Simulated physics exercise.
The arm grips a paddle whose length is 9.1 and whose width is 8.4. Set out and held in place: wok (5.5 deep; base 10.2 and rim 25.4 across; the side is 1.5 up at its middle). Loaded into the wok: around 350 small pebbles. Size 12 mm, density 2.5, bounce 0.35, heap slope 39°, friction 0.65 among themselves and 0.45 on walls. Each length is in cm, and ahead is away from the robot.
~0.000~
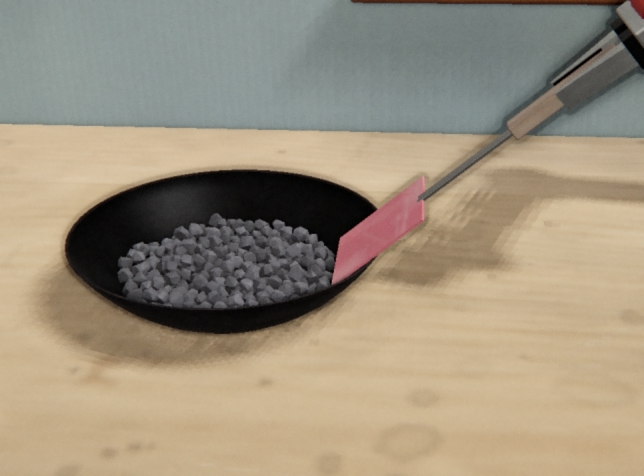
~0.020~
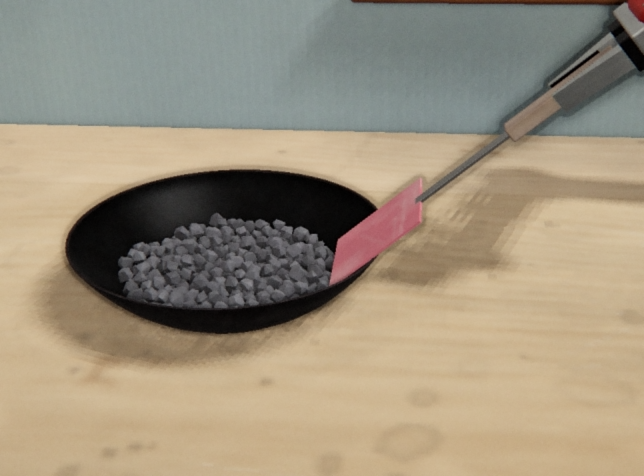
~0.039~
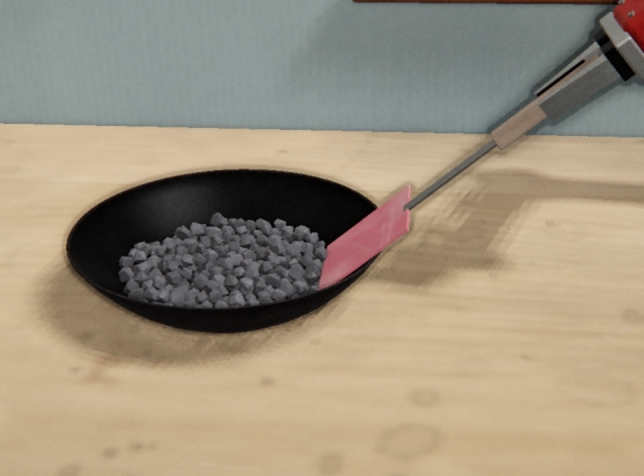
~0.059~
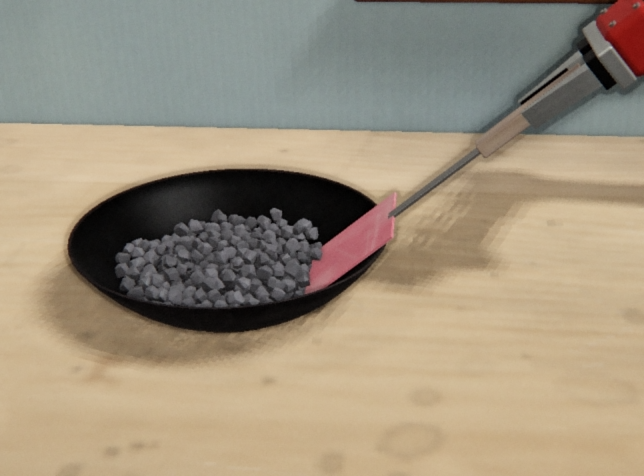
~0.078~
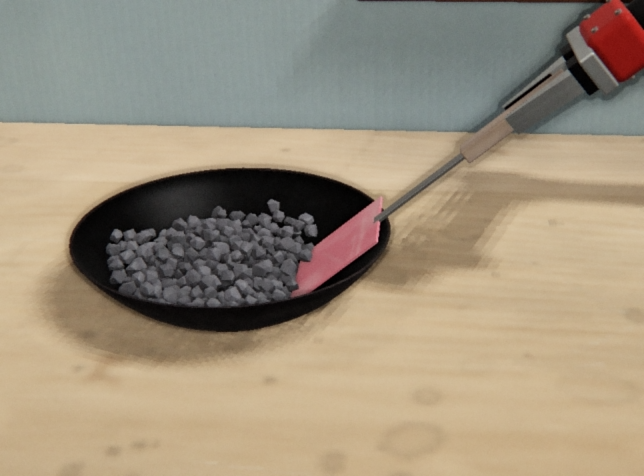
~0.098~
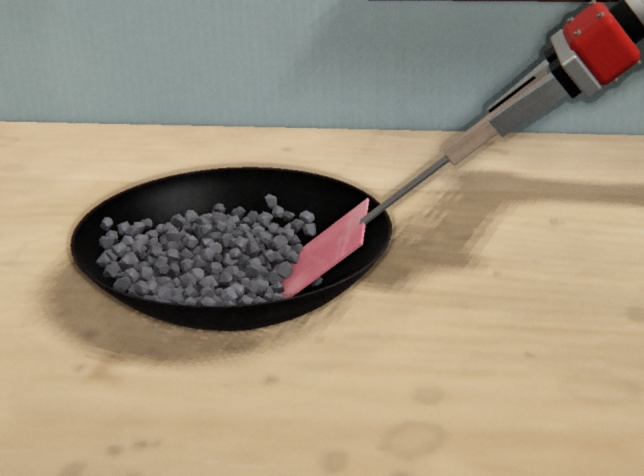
A black wok heaped with small dark grey pebbles sits on a pale wooden tabletop before a light blue wall, seen from slightly above by a still camera. A pink paddle on a grey shaft slants into its right side from a red and grey robot arm at upper right. The paddle slides down and left into the wok, pushing the pebbles leftward.
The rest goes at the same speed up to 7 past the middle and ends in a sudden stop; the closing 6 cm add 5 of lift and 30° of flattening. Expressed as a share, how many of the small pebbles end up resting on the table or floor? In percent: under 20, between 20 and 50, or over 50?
Under 20 percent.
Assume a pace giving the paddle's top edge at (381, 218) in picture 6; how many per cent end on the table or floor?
My guess is around 5 percent.
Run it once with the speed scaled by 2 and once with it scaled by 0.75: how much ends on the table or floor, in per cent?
Try one about 25 %, try two about 5 %.
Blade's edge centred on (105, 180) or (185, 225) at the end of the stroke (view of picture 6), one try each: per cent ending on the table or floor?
First try about 40 percent, second about 0 percent.
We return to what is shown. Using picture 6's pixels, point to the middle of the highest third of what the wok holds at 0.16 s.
Centre estimated at around (152, 244).
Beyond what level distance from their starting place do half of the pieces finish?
Distance: Near 5 cm.
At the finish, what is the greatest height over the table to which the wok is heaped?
Some 6.5 cm above the table.
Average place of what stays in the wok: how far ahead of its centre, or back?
5.0 cm ahead.
After 0.16 s, sloping 41°, highest piece 6 above the table; 351 in the wok.
After 0.22 s, sloping 27°, highest piece 8 above the table; 345 in the wok, 6 on the blade or in flight.
After 0.45 s, sloping 11°, highest piece 7 above the table; 308 in the wok, 35 on the table or floor, 8 on the blade or in flight.
After 1.50 s, sloping 11°, highest piece 6 above the table; 305 in the wok, 46 on the table or floor.
In the end, 305 in the wok, 46 on the table or floor. That is 13 % on the table or floor.
